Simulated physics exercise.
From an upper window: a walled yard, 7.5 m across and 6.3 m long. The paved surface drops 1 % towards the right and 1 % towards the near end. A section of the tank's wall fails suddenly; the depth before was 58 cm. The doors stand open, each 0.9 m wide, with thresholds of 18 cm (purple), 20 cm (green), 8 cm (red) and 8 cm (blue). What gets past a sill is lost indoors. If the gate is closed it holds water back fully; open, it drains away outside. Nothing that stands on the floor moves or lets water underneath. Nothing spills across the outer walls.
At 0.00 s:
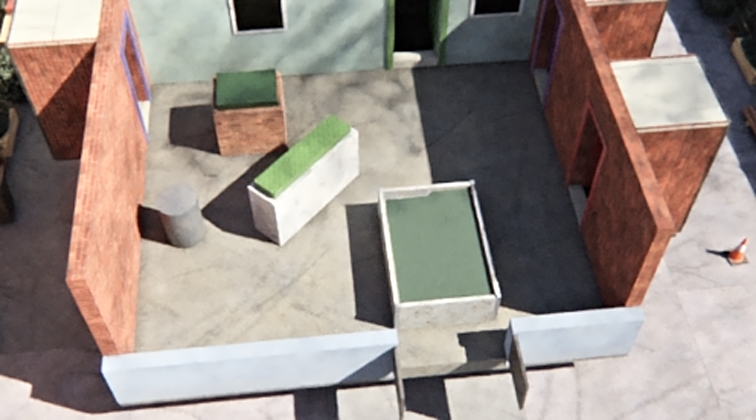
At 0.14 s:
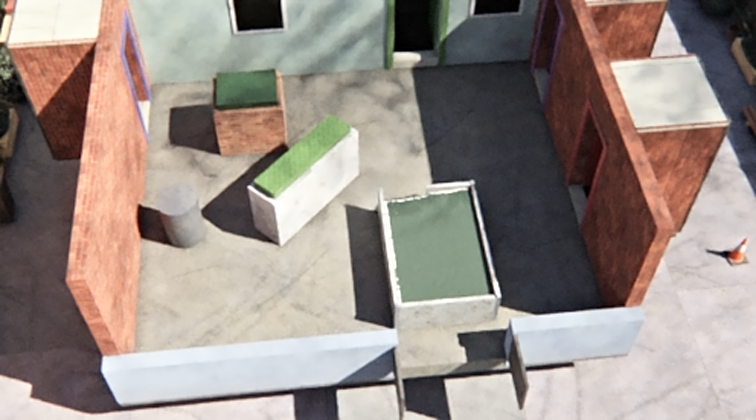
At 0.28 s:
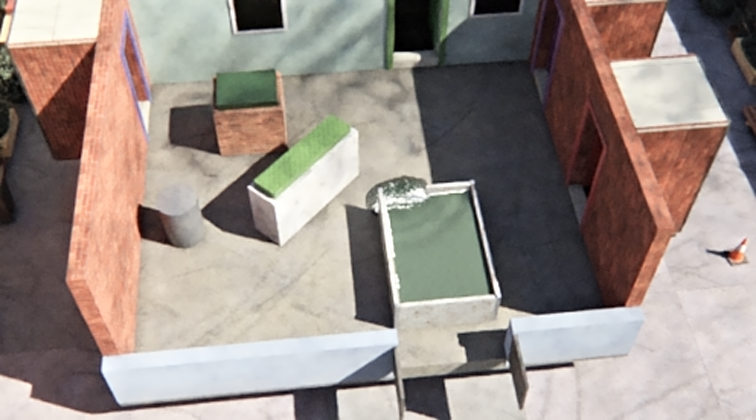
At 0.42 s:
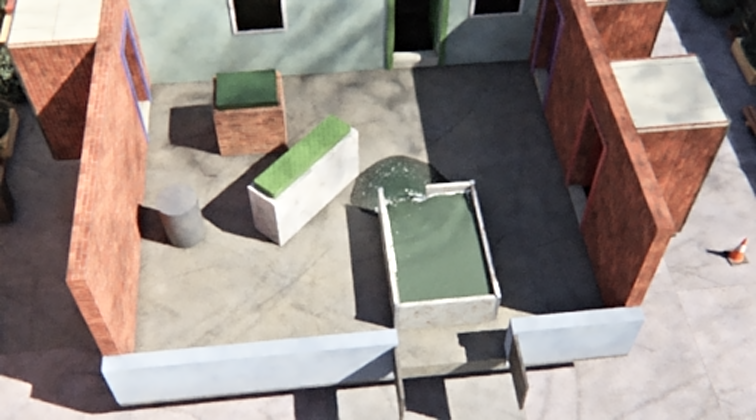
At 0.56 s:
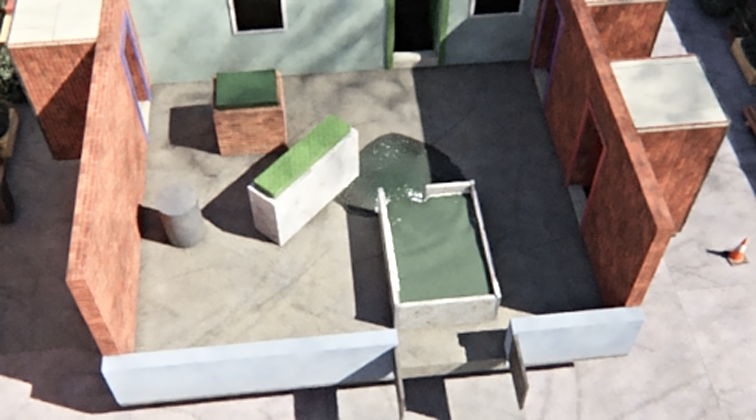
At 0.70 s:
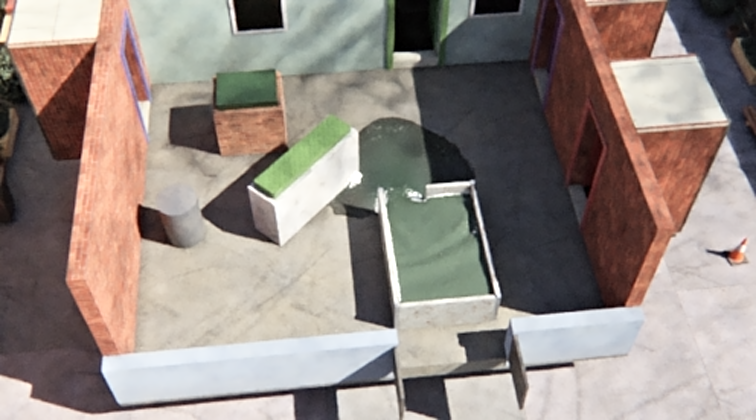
A walled yard seen from above, with green water bursting from the far side of a white-walled tank and spreading across grey paving.
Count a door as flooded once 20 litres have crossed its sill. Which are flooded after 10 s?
Door by door: At the purple door it does not reach the limit; at the green door it keeps below the limit; at the red door it keeps below the limit; at the blue door it stays under the limit.
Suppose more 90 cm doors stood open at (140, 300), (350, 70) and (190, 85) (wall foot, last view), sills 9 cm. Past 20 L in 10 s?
In turn: Below, over, under.
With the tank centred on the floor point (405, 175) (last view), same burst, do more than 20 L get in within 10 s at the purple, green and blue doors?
Against that limit: Purple under, green under, blue past it.
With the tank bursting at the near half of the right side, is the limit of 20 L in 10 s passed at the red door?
Against that limit: Red past it.
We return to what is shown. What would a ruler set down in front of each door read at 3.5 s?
In cm: Purple 14, green 13, red 0, blue 0.
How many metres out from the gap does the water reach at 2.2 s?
Some 4.2 m out.
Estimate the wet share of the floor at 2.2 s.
Near 30 per cent is wet.
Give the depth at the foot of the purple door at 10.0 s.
Some 8.5 cm.
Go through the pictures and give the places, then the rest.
In the first frame, still water, 58 cm deep, in the tank at (437, 244).
In the second frame, the front is at a hidden place, 0.4 m from the gap on the tank's far side; 0.1 m2 of floor is under water; 58 cm left at the back of the tank.
In the third frame, the front is at (418, 182), 0.8 m from the gap on the tank's far side; 0.6 m2 of floor is under water; 58 cm left at the back of the tank.
In the fourth frame, water pours out on the tank's far side and has run 1.2 m, to (404, 160); typically 5 cm deep outside, 58 cm at the tank's back.
In the fifth frame, the front is at (400, 138), 1.8 m from the gap on the tank's far side; 2.4 m2 of floor is under water; 58 cm left at the back of the tank.
In the sixth frame, the front is at (398, 121), 2.2 m from the gap on the tank's far side; 3.3 m2 of floor is under water; 58 cm left at the back of the tank.
After 1.4 s water covers 20 % of the floor and is deepest (27 cm) near (394, 205); purple door not reached, green door 5 cm at the sill, 0 L in, red door not reached, blue door not reached.
After 2.2 s water covers 30 % of the floor and is deepest (24 cm) near (394, 205); purple door not reached, green door 16 cm at the sill, 0 L in, red door not reached, blue door not reached.
After 3.5 s water covers 35 % of the floor and is deepest (20 cm) near (527, 65); purple door 14 cm at the sill, 0 L in, green door 13 cm at the sill, 0 L in, red door not reached, blue door not reached.
After 6.0 s water covers 60 % of the floor and is deepest (14 cm) near (520, 72); purple door 12 cm at the sill, 0 L in, green door 9 cm at the sill, 0 L in, red door 3 cm at the sill, 0 L in, blue door 7 cm at the sill, 1 L in.
After 10.0 s water covers 85 % of the floor and is deepest (13 cm) near (610, 334); purple door 8 cm at the sill, 0 L in, green door 5 cm at the sill, 0 L in, red door 4 cm at the sill, 0 L in, blue door 4 cm at the sill, 2 L in.
